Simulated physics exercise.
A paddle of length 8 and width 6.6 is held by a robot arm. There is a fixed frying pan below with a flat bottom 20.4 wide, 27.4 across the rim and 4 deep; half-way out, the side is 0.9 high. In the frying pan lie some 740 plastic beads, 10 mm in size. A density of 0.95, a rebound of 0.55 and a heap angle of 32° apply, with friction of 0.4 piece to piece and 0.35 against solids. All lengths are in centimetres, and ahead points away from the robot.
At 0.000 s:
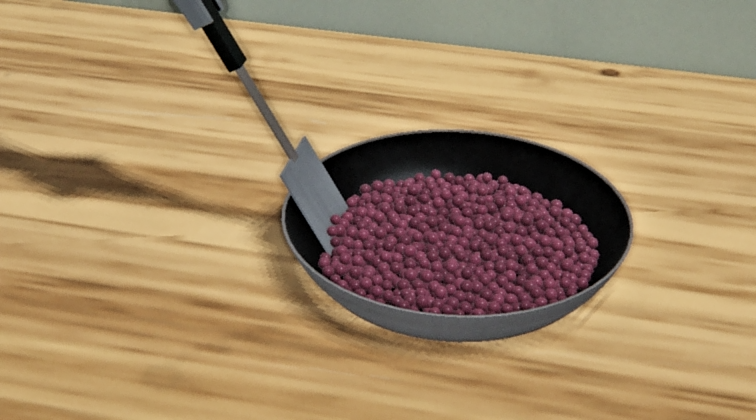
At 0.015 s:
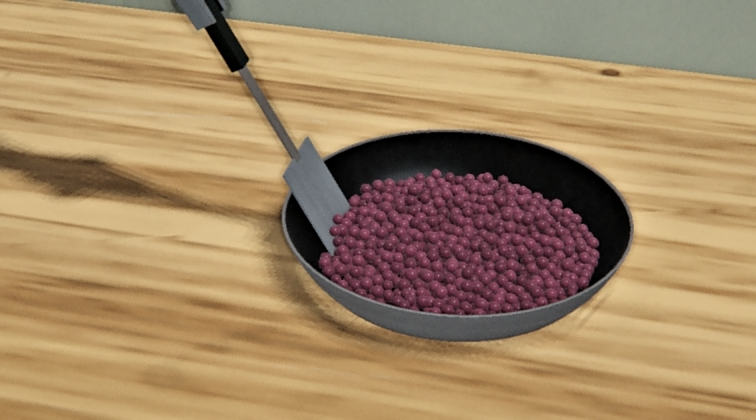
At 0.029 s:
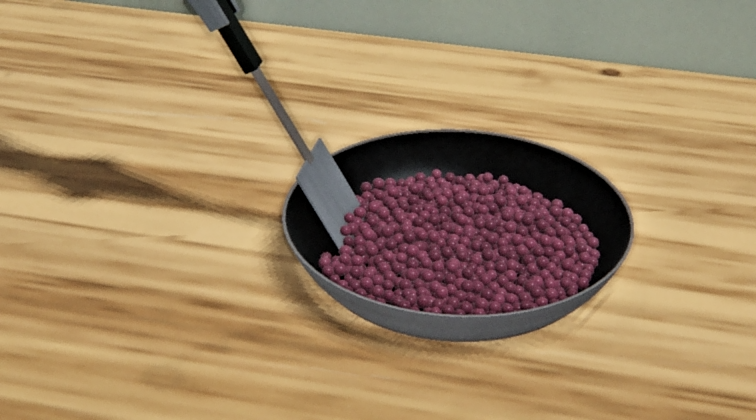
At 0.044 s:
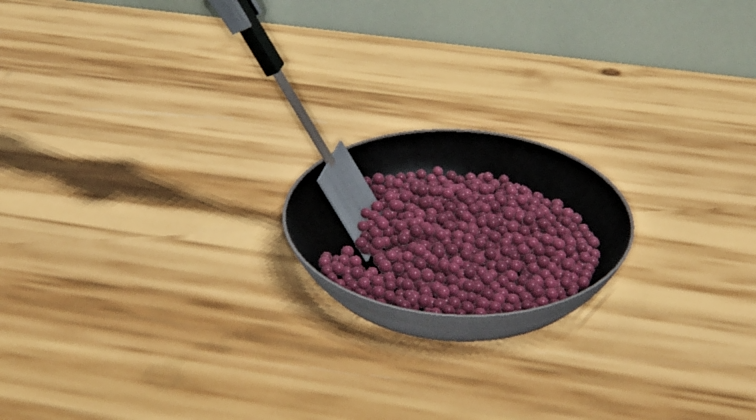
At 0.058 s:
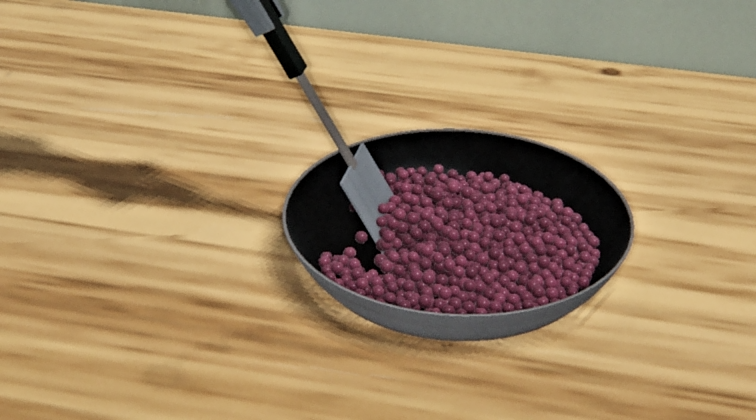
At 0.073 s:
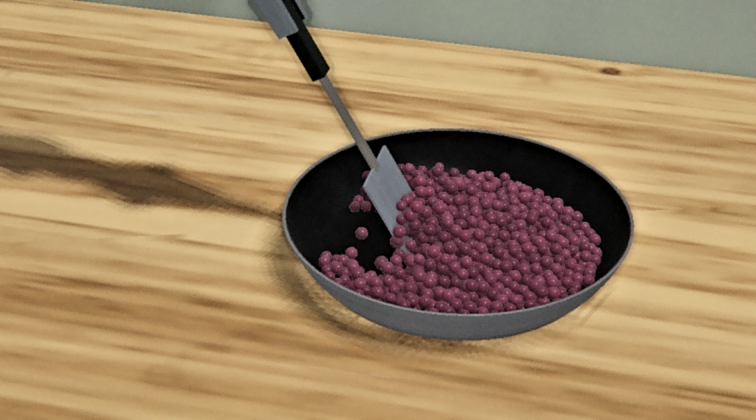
In the video, a flat paddle held by a robot arm rests at the left side of a frying pan of purple beads, then pushes rightward into them, heaping some up while a few beads stay behind on the left.
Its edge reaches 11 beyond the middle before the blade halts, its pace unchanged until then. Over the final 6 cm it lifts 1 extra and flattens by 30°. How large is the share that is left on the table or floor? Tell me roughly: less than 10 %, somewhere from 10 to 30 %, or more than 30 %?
Somewhere from 10 to 30 %.
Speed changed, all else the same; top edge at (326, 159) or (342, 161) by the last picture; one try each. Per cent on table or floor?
That comes to about 5 and about 10 percent, in that order.
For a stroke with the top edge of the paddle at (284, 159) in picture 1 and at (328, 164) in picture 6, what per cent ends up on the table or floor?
Close to 10 in a hundred.
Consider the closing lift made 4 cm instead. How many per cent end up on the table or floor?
I'd reckon around 20 per cent.
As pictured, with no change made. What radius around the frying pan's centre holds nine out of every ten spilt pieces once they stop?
It comes out at close to 50 centimetres.
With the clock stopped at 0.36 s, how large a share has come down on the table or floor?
It works out to about 15 in a hundred.
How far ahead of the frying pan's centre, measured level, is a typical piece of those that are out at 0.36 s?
Some 20 centimetres ahead.
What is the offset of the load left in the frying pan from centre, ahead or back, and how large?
Offset: About 3.0 cm, ahead.
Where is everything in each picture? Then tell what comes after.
The paddle top edge at (293, 155), sloping 60°; upper third of the load around (452, 237), from x 325 to 595, top at y 175; 739 in the frying pan, in the first picture.
The paddle top edge at (295, 155), sloping 60°; upper third of the load around (451, 237), from x 325 to 595, top at y 175, in the second picture.
The paddle top edge at (308, 157), sloping 60°; upper third of the load around (443, 235), from x 325 to 595, top at y 175, in the third picture.
The paddle top edge at (329, 160), sloping 60°; upper third of the load around (440, 232), from x 325 to 595, top at y 170, in the fourth picture.
The paddle top edge at (352, 163), sloping 60°; upper third of the load around (442, 228), from x 325 to 595, top at y 170, in the fifth picture.
The paddle top edge at (374, 165), sloping 60°; upper third of the load around (448, 226), from x 325 to 595, top at y 170; 739 in the frying pan, in the sixth picture.
After 0.11 s, sloping 60°, highest piece 8 above the table; 739 in the frying pan.
After 0.14 s, sloping 53°, highest piece 9 above the table; 739 in the frying pan.
After 0.36 s, sloping 30°, highest piece 13 above the table; 595 in the frying pan, 106 on the table or floor, 38 on the blade or in flight.
After 1.41 s, sloping 30°, highest piece 4 above the table; 595 in the frying pan, 144 on the table or floor.
In the end, 595 in the frying pan, 144 on the table or floor. That is 19 % on the table or floor.
